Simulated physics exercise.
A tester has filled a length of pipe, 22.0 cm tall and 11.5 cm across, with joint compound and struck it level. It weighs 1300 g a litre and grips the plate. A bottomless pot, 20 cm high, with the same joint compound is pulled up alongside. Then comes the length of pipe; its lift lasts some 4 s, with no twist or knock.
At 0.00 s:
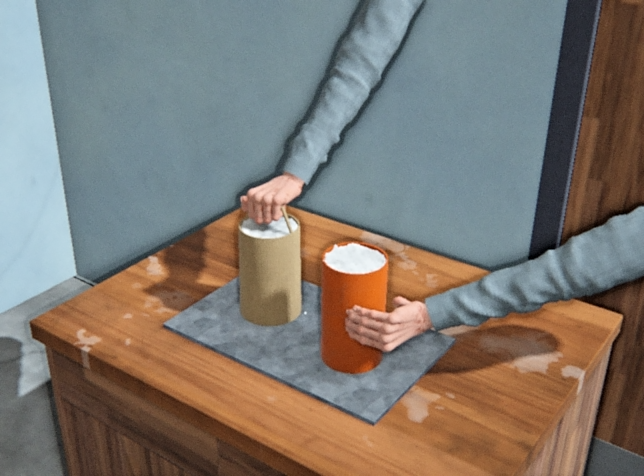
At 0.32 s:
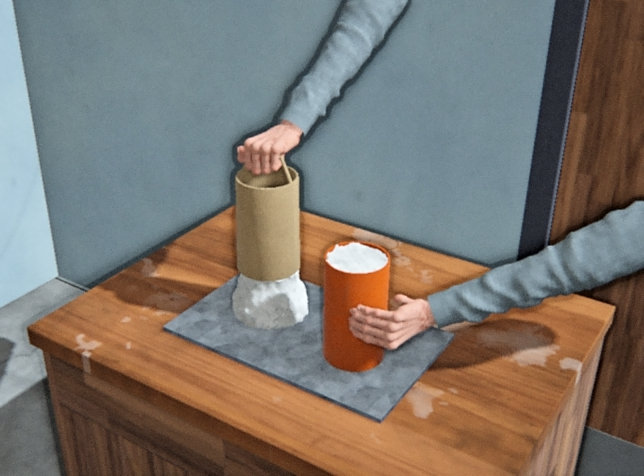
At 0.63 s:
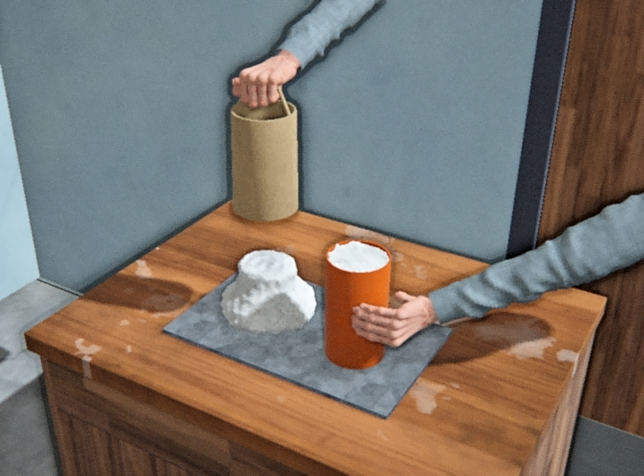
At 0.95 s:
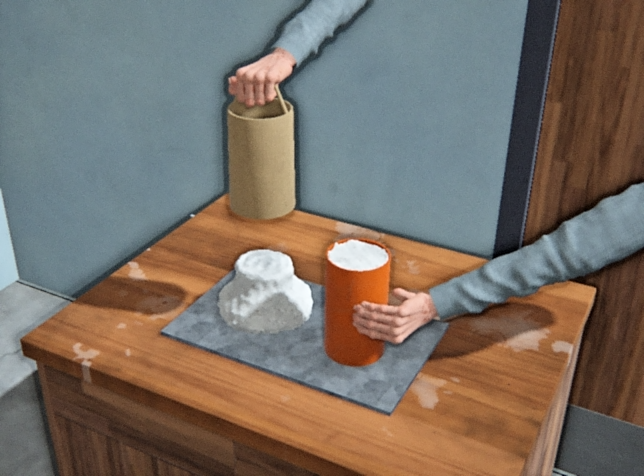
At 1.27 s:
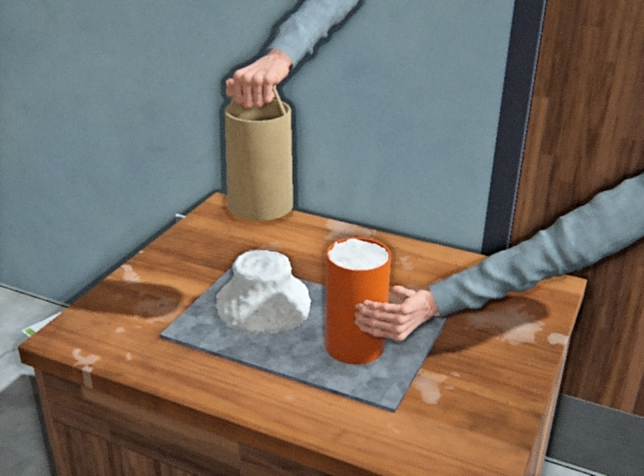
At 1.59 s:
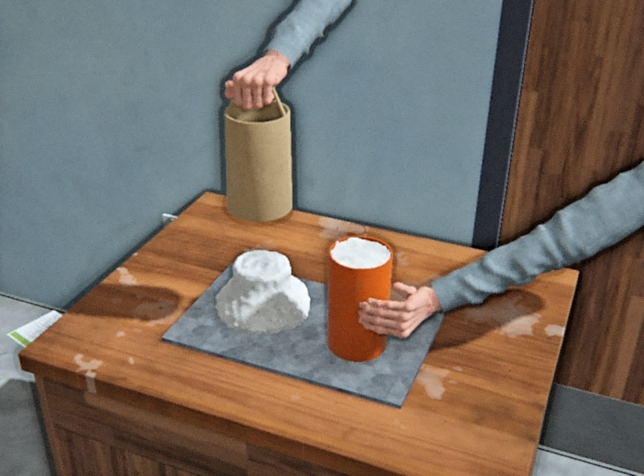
To begin with, two hands hold a tan cylinder and an orange cylinder, both filled with a white substance, on a grey sheet. The left hand lifts the tan one straight up, and the substance slumps into a wide, lumpy mound, while the other hand stays against the unmoved orange cylinder.
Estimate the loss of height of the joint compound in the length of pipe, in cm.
Expect roughly 8 cm.
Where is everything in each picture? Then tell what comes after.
Middle of the pot's mouth at (269, 226), still down; middle of the length of pipe's top at (355, 259), not yet moved, in the first frame.
Middle of the pot's mouth at (267, 177), raised 11 cm; middle of the length of pipe's top at (357, 258), not yet moved, in the second frame.
Middle of the pot's mouth at (264, 111), raised 25 cm; the heap from the pot 12 cm high and 20 cm wide, top at (267, 263); middle of the length of pipe's top at (359, 257), not yet moved, in the third frame.
Middle of the pot's mouth at (260, 109), raised 26 cm; the heap from the pot 12 cm high and 20 cm wide, top at (264, 263); middle of the length of pipe's top at (358, 256), not yet moved, in the fourth frame.
Middle of the pot's mouth at (258, 111), raised 26 cm; the heap from the pot 12 cm high and 20 cm wide, top at (262, 263); middle of the length of pipe's top at (359, 255), not yet moved, in the fifth frame.
Middle of the pot's mouth at (257, 112), raised 26 cm; the heap from the pot 12 cm high and 20 cm wide, top at (262, 263); middle of the length of pipe's top at (361, 253), not yet moved, in the sixth frame.
By 2.6 s, the length of pipe is up 5.3 cm; the joint compound has come down 1.7 cm to 20 cm and is 14 cm wide.
By 3.6 s, the length of pipe is up 14 cm; the joint compound has come down 7.0 cm to 15 cm and is 19 cm wide.
By 4.6 s, the length of pipe is up 22 cm; the joint compound has come down 7.7 cm to 14 cm and is 20 cm wide.
By 5.8 s, the length of pipe is clear; the joint compound has come down 7.9 cm to 14 cm and is 20 cm wide.
By 6.2 s, at rest, the length of pipe is clear; the joint compound has come down 7.9 cm to 14 cm and is 20 cm wide.
